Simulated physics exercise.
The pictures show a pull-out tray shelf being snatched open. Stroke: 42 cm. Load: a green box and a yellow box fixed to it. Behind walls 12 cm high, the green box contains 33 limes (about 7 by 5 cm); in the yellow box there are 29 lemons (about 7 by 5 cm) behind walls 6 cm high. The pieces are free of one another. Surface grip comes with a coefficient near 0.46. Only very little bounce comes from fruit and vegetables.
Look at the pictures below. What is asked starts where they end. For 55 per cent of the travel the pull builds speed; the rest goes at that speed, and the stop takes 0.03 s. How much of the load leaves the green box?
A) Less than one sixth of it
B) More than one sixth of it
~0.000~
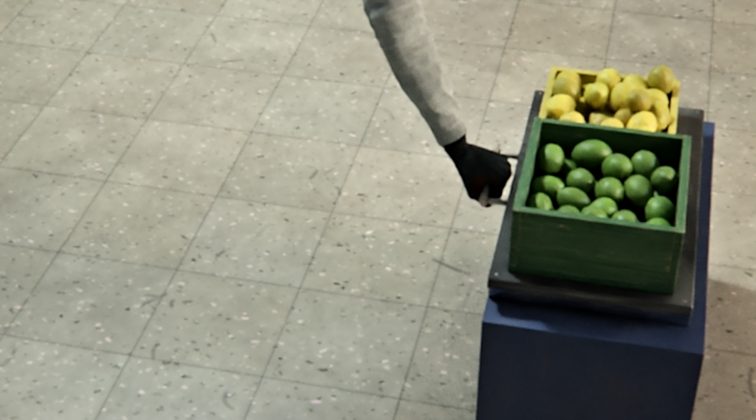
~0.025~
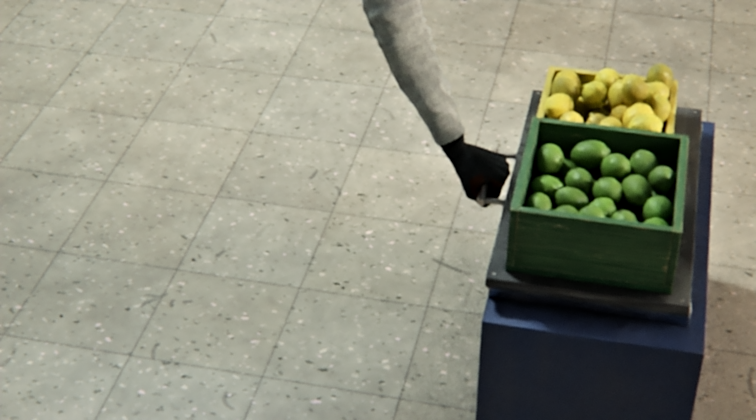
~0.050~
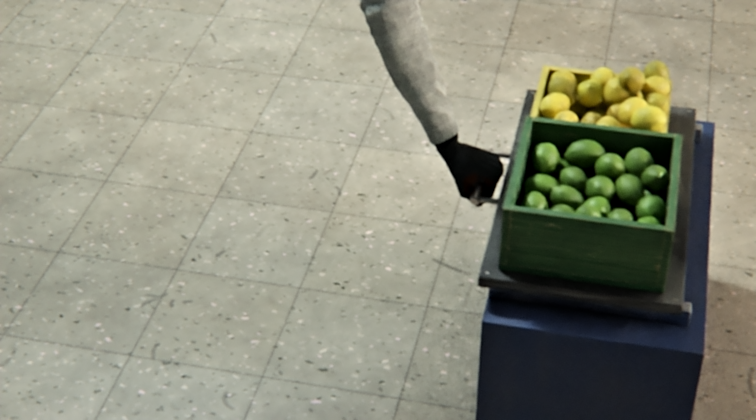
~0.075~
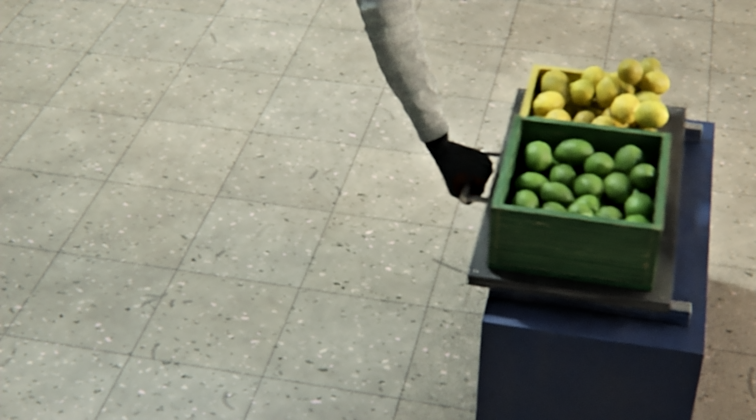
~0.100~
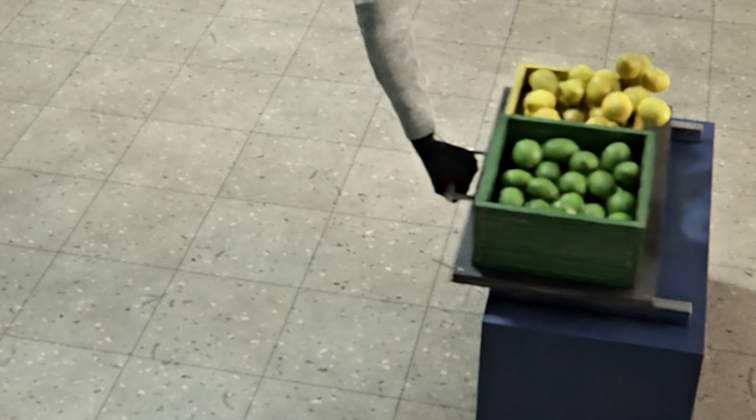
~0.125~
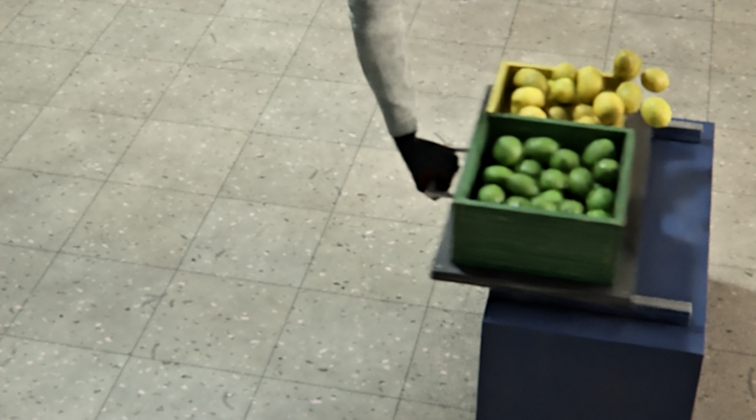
Option A: Less than one sixth of it.
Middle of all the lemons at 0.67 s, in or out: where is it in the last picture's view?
Near (392, 96).
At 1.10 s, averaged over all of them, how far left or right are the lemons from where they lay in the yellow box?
Roughly 2 cm to the left of where they started, on average.
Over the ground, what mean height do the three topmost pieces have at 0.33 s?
Height, averaged: Around 64 cm.
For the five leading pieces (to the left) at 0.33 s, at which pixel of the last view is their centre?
I'd put them at about (342, 116).
After 0.25 s, the shelf hits its stop.
After 0.33 s, the green box has all 33 and the yellow box is down by 6 of 29.
After 0.45 s, the green box is down by 1 of 33 and the yellow box is down by 8 of 29.
After 0.67 s, the green box is down by 1 of 33 and the yellow box is down by 10 of 29.
When it is over (at 1.10 s), the green box is down by 1 of 33 and the yellow box is down by 10 of 29. Asked share, 1 of 33, 3 per cent.
